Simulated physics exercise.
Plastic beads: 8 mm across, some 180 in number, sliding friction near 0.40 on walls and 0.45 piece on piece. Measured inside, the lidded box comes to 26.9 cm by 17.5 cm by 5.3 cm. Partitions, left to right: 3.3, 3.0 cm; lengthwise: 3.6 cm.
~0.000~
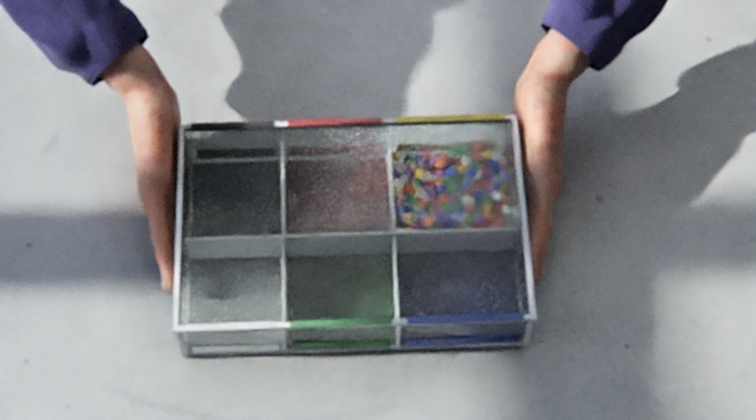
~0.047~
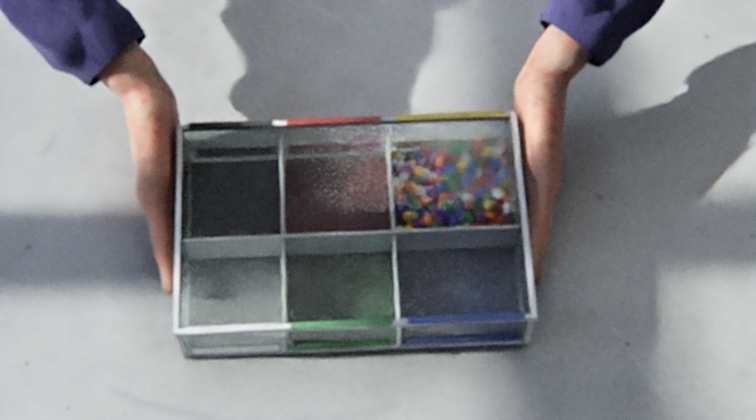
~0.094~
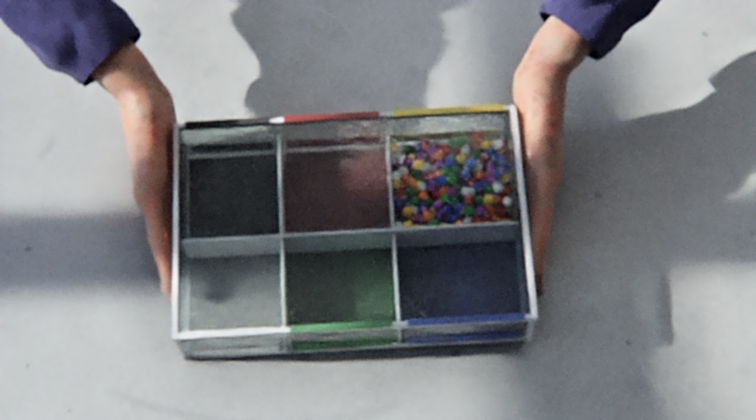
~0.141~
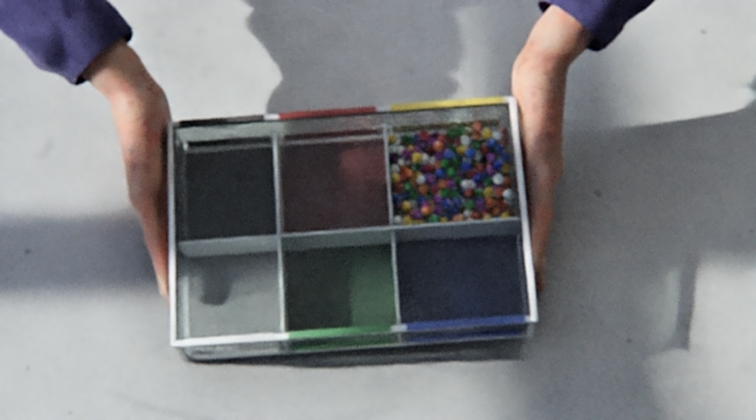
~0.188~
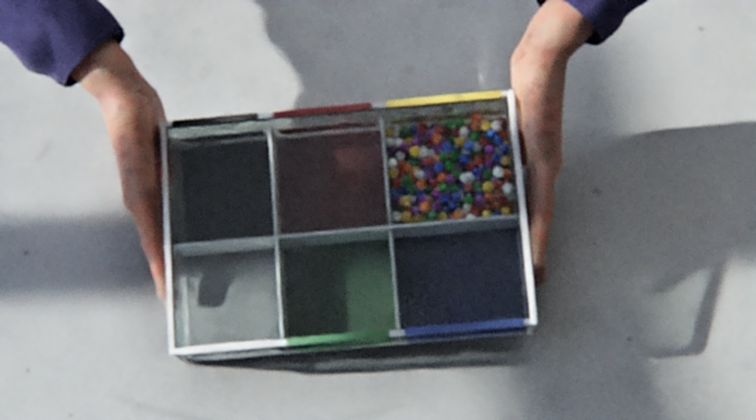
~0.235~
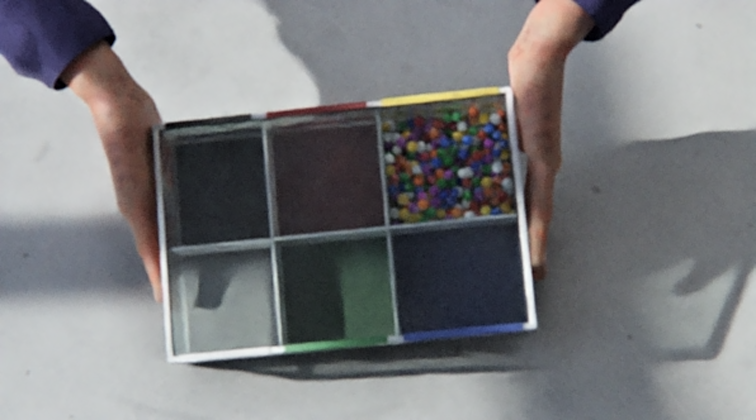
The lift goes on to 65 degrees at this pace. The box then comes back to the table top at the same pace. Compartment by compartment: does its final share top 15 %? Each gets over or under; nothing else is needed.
Red ends under. Blue ends under. Green ends under. Yellow ends over. White ends under. Black ends under.
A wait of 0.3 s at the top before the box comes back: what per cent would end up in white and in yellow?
In that case white keeps 0% and yellow keeps 95%.
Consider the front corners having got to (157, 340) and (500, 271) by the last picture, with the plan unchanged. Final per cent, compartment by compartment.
It comes out as red at 20 percent, blue at 0 percent, green at 0 percent, yellow at 75 percent, white at 0 percent and black at 5 percent.
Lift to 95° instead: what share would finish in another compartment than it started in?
I'd estimate around 60 per cent.
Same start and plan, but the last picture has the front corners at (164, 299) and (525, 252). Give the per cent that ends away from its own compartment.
About 5 per cent.
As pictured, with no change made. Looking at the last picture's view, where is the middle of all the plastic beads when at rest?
My guess is close to (434, 221).
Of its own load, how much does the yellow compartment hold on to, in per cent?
It works out to near 90 percent.
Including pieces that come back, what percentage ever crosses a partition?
The share comes out near 10 per cent.
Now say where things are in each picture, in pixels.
Box tilt 0 degrees, front corners at (179, 327) and (531, 315); yellow 100 %, in the first frame.
Box tilt 1 degrees, front corners at (179, 330) and (532, 315), in the second frame.
Box tilt 4 degrees, front corners at (178, 335) and (532, 315), lowest corner left front, in the third frame.
Box tilt 9 degrees, front corners at (177, 342) and (532, 316), lowest corner left front, in the fourth frame.
Box tilt 14 degrees, front corners at (175, 349) and (531, 319), lowest corner left front, in the fifth frame.
Box tilt 19 degrees, front corners at (173, 357) and (531, 323), lowest corner left front; yellow 100 %. Its pace works out near 110 degrees a second, in the sixth frame.
After 0.76 s, tilt 64 degrees; yellow 95 %.
After 1.12 s, tilt 26 degrees; blue 5 %, green 5 %, yellow 90 %.
Then, at 1.56 s, tilt 0 degrees; blue 5 %, green 5 %, yellow 90 %.
At rest (1.9 s), red 0 %, blue 5 %, green 5 %, yellow 90 %, white 0 %, black 0 %.
